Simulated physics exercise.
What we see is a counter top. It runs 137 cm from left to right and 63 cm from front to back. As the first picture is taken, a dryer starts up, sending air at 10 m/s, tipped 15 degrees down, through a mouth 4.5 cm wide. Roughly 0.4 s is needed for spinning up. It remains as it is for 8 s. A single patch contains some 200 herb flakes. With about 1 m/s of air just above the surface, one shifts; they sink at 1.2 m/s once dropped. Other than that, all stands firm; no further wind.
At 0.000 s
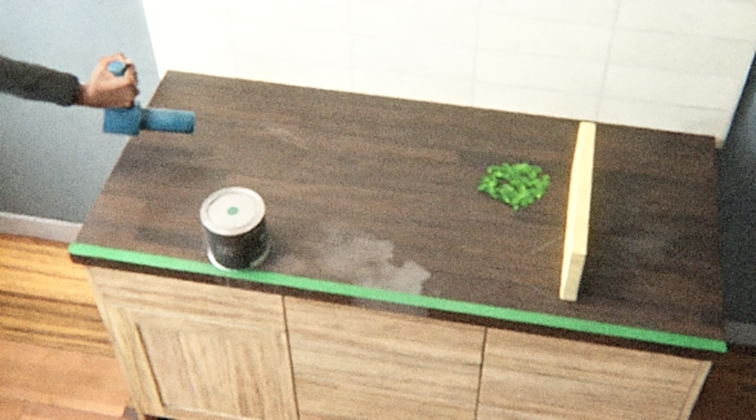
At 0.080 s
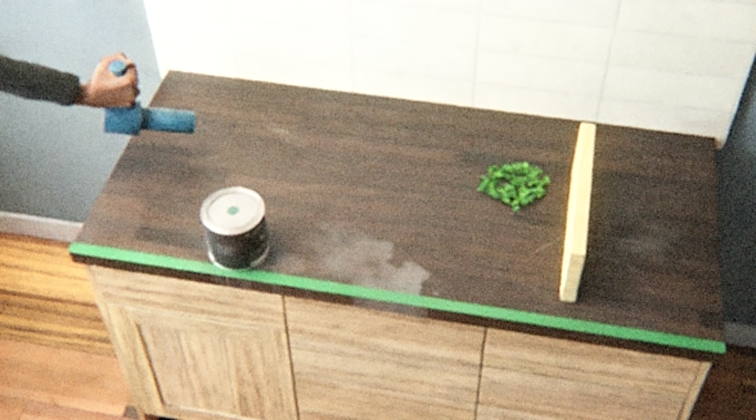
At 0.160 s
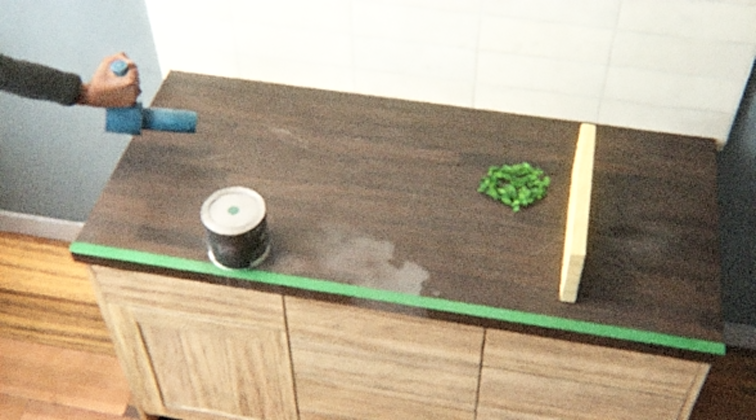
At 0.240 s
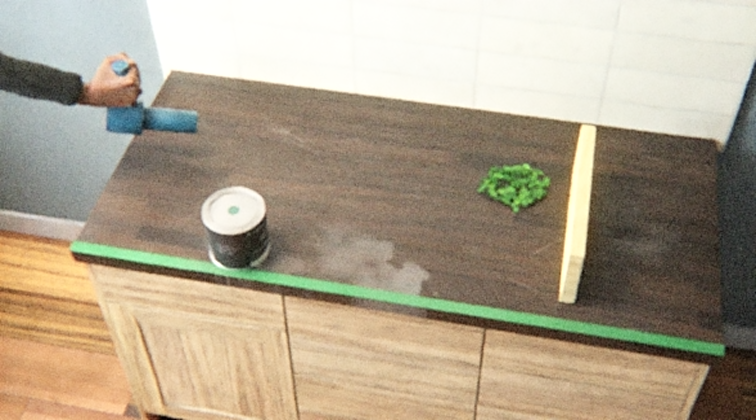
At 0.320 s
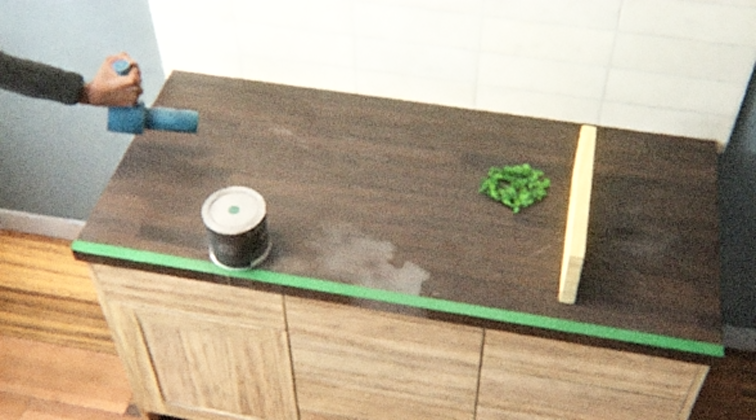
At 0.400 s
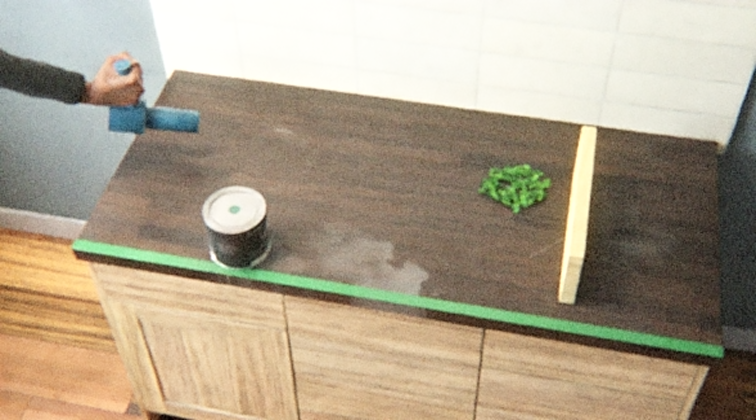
The video shows a hand holding a blue dryer at the left of a dark counter top edged in green, with a tin, a patch of green herb flakes and an upright board on it; nothing visibly moves.
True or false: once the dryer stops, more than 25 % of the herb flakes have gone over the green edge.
False.
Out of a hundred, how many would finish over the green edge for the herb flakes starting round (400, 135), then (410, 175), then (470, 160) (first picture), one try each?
About 0, 0 and 0 in a hundred, in that order.
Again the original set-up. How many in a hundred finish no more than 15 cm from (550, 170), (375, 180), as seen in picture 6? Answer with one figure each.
First spot about 40 %, second about 0 %.
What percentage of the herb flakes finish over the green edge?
0 per cent or so.
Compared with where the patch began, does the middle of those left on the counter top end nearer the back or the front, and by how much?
Toward the near side, roughly 5 cm.
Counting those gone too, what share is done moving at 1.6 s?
Roughly 50 % of them.
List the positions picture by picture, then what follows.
The middle of the herb flakes is near (518, 184), none has stirred yet and the mouth of the dryer is at (193, 123), in the first frame.
The middle of the herb flakes is near (515, 184), none has stirred yet and the green edge is centred on (380, 300), in the second frame.
The middle of the herb flakes is near (515, 185), none has stirred yet, the top of a board is at (584, 185) and the top of a tin is at (233, 210), in the third frame.
The middle of the herb flakes is near (516, 185) and none has stirred yet, in the fourth frame.
The middle of the herb flakes is near (516, 186) and none has stirred yet, in the fifth frame.
The middle of the herb flakes is near (516, 186) and none has stirred yet, in the sixth frame.
After 1.6 s, 52 % are on the move or not yet settled, 0 % are over the green edge; the middle of those still in play is near (569, 195).
After 2.6 s, 40 % are on the move or not yet settled, 0 % are over the green edge; the middle of those still in play is near (569, 199).
After 4.4 s, 32 % are on the move or not yet settled, 0 % are over the green edge; the middle of those still in play is near (569, 199).
After 8.0 s, at the end, 0 % are over the green edge; the middle of those still in play is near (567, 205).
